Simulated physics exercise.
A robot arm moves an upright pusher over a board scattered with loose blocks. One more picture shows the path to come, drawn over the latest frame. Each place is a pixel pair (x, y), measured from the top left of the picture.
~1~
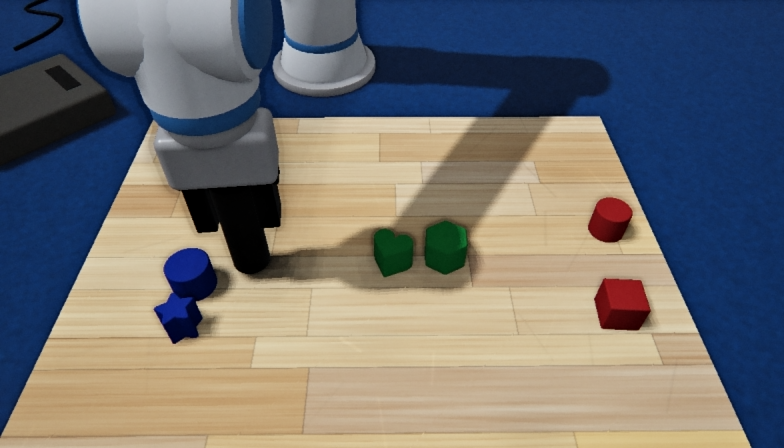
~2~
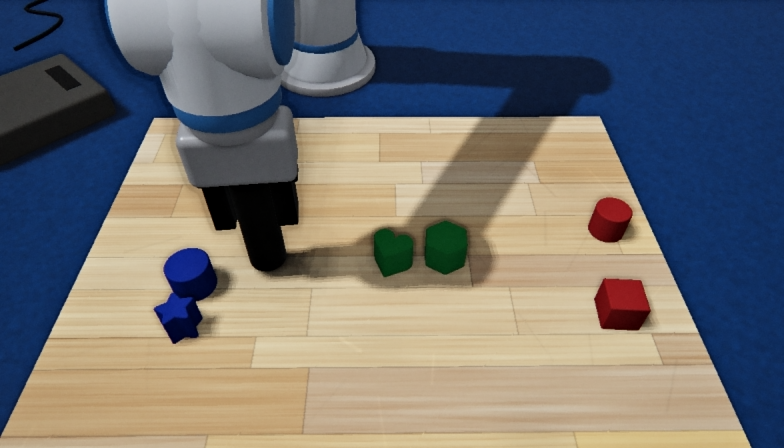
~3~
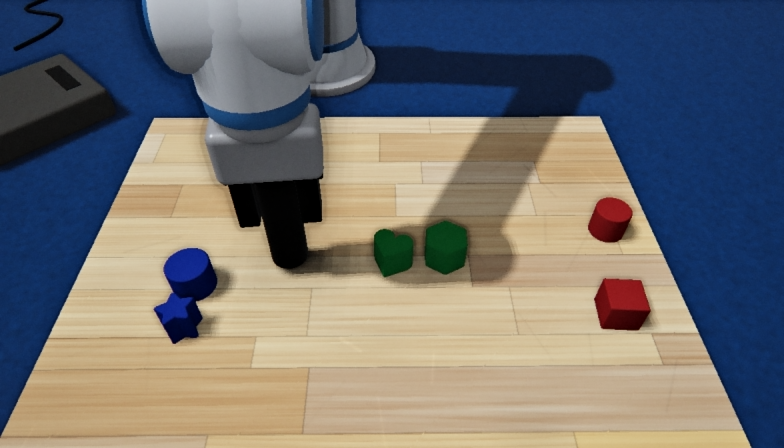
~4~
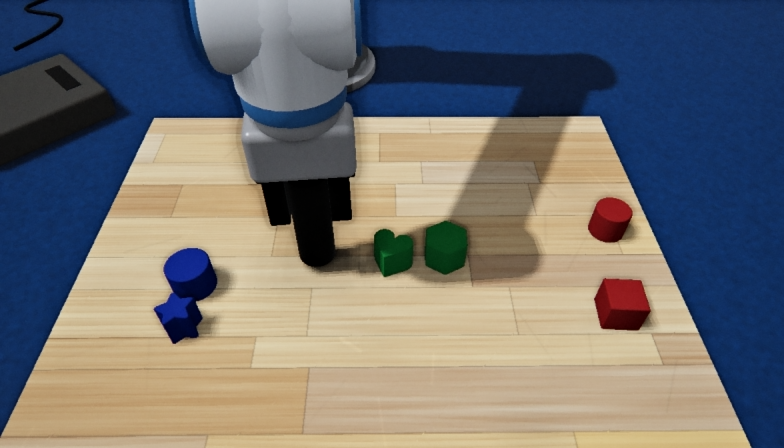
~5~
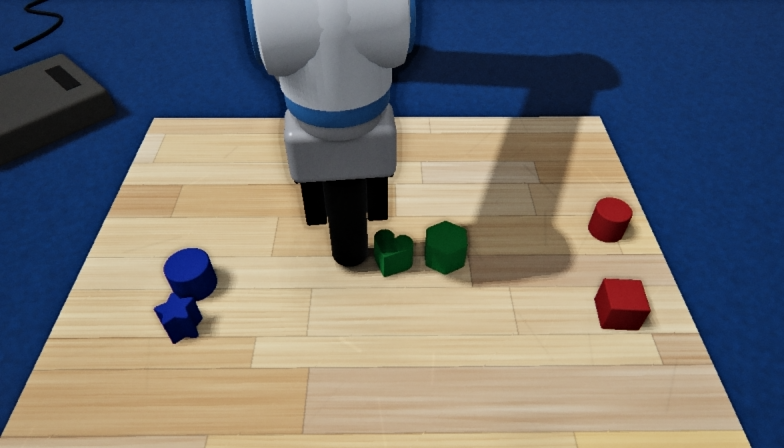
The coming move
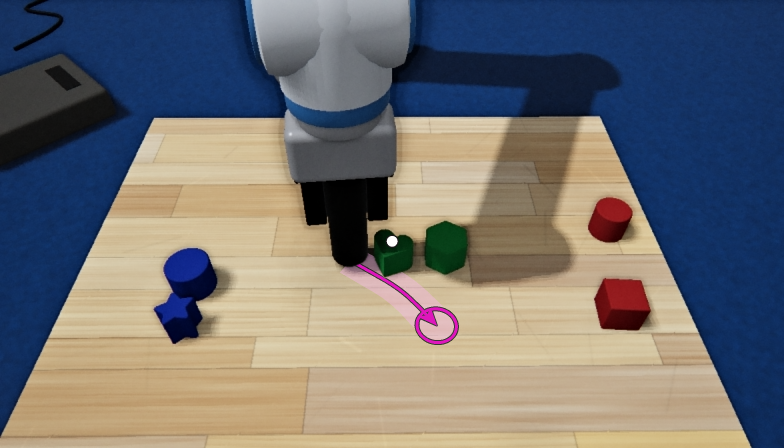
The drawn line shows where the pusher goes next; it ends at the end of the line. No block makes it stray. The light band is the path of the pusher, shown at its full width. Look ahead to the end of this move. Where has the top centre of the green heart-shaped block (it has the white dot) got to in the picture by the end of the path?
(419, 246)
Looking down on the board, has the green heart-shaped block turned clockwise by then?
Short answer: No.
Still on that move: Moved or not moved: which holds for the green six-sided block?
The green six-sided block will be pushed away from where it stands.
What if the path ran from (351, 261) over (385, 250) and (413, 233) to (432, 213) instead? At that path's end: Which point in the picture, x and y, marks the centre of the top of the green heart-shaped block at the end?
Its top face will be centred at roughly (419, 243).
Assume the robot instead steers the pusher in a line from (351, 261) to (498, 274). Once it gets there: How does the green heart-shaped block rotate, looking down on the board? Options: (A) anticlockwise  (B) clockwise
B - clockwise.
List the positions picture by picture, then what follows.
The first frame shows pusher's lower end at (252, 260); green heart-shaped block at (392, 241); green six-sided block at (447, 236).
The second frame shows pusher at (269, 258); blocks still.
The third frame shows pusher at (290, 255); blocks still.
The fourth frame shows pusher at (318, 253); blocks still.
The fifth frame shows pusher at (350, 253); green heart-shaped block at (392, 241); green six-sided block at (447, 236).
Drawn move, from (351, 261) over (396, 287) to (437, 325); the dot is on the green heart-shaped block.
What follows on the original path. One third of the way, pusher at (382, 271); green heart-shaped block at (412, 244), turned 15° anticlockwise; green six-sided block at (452, 235).
Two thirds of the way, pusher at (412, 292); green heart-shaped block at (419, 246), turned 25° anticlockwise; green six-sided block at (458, 234).
At the end, pusher at (438, 318); green heart-shaped block at (419, 246), turned 25° anticlockwise; green six-sided block at (458, 234).
